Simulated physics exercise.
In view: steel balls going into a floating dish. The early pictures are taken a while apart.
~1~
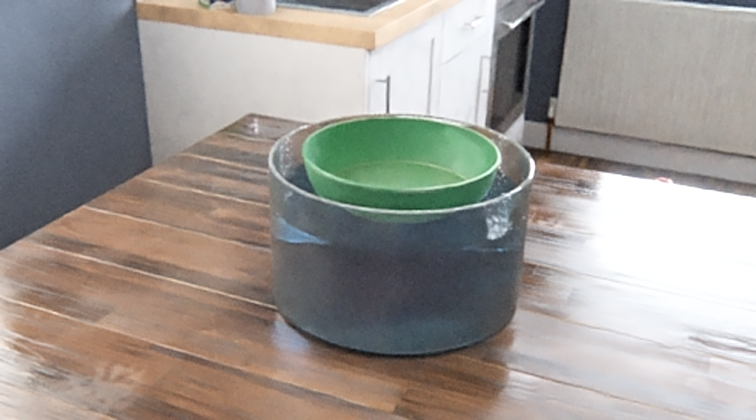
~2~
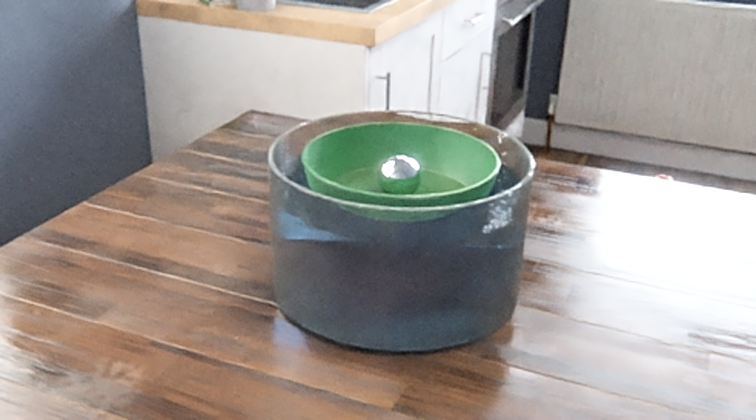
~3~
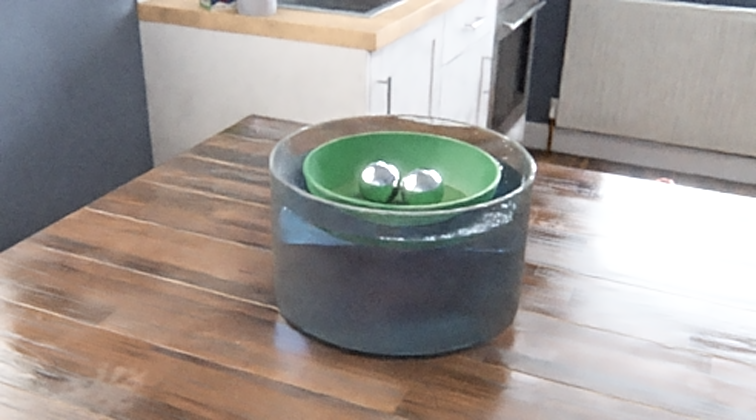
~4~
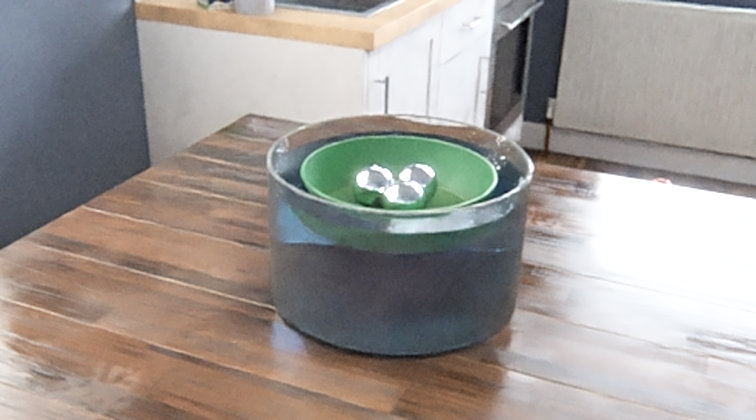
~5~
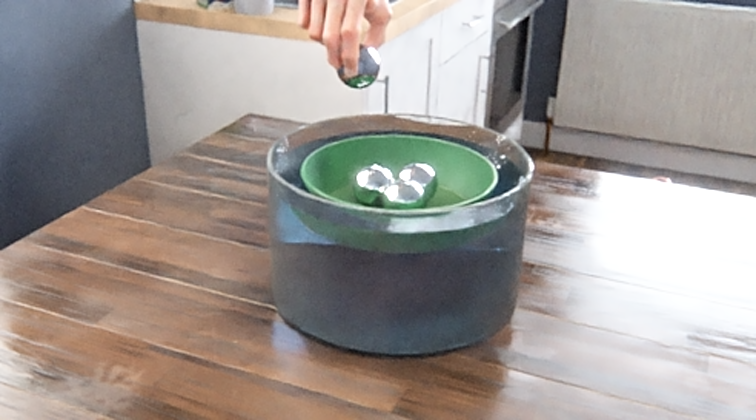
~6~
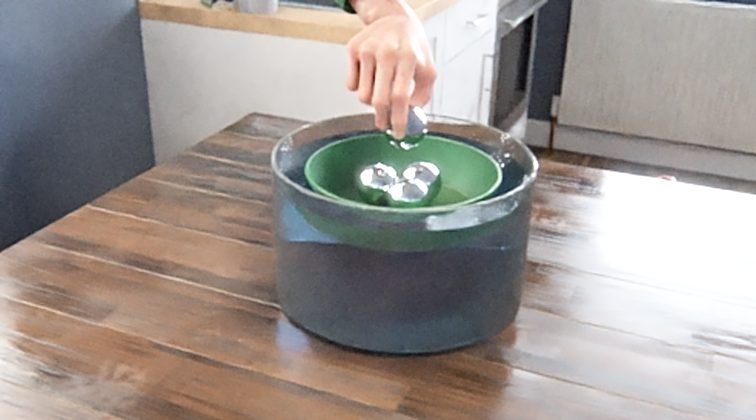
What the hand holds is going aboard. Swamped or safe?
As it turns out, it goes under.
Shortly, the steel ball is in and the dish dips.
Then, water pours in over its edge.
At the finish, the dish lies on the bottom with its load.
